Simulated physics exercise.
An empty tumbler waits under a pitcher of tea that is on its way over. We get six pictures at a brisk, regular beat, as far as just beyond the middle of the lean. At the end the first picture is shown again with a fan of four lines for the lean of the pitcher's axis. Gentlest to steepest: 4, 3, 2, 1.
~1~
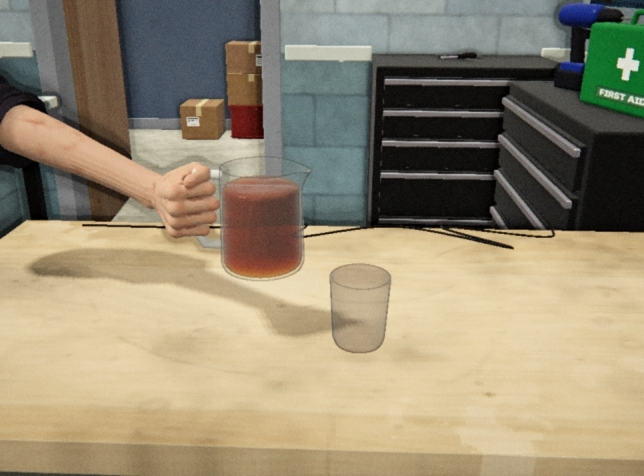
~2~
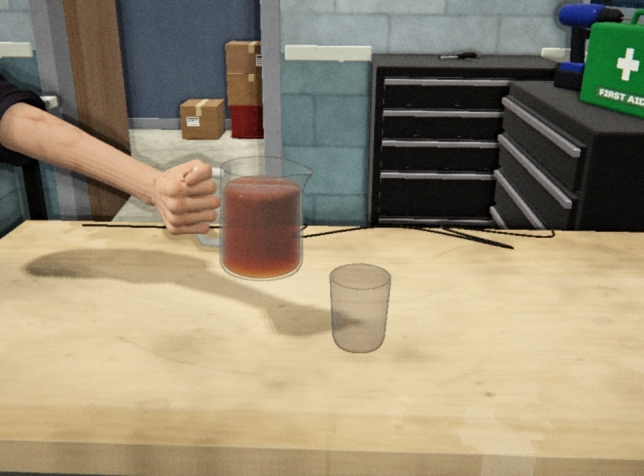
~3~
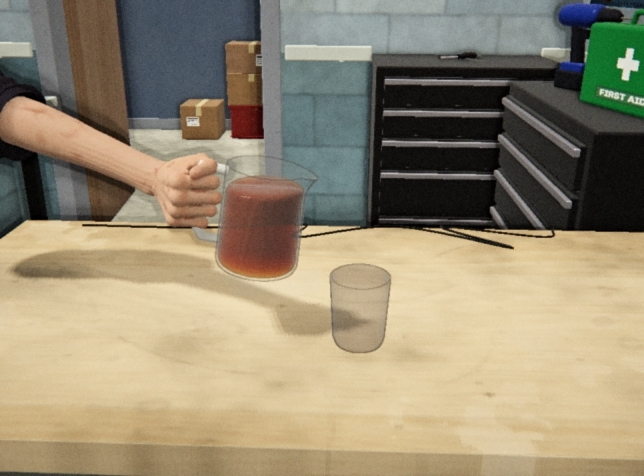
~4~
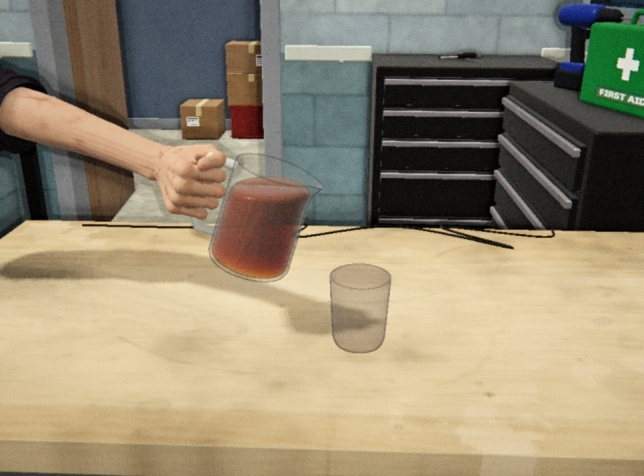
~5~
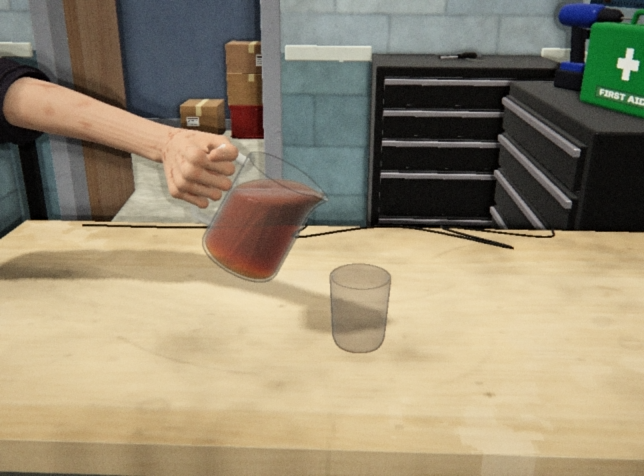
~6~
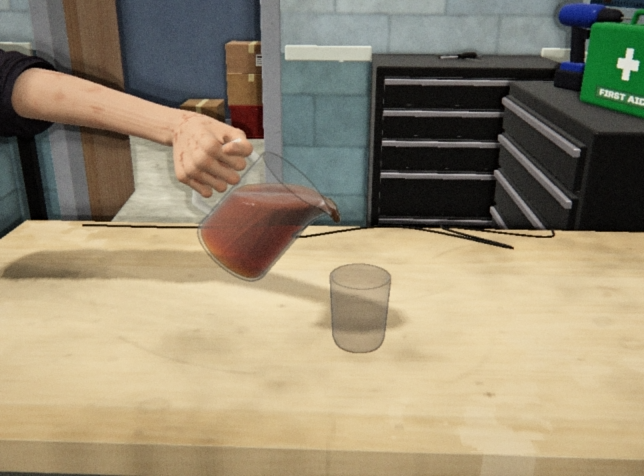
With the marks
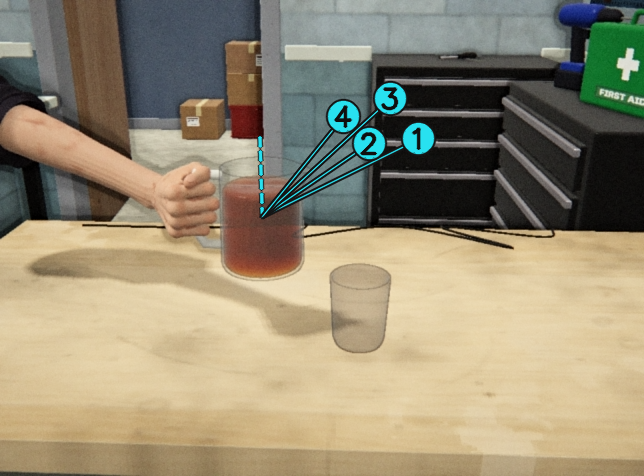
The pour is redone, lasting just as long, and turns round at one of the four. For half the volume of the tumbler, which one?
Take 2.
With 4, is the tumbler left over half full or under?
Under.
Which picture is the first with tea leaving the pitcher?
In picture 6.
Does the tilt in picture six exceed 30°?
Yes.
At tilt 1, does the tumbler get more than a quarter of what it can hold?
Yes.
In cyan, 1 at (403, 146); 2 at (355, 153); 3 at (378, 109); 4 at (333, 129).
If 1 is chosen, the tumbler ends with about 73 % of what it can hold.
If 2 is chosen, the tumbler ends with about 51 % of what it can hold.
If 3 is chosen, the tumbler ends with about 32 % of what it can hold.
If 4 is chosen, the tumbler ends with about 17 % of what it can hold.
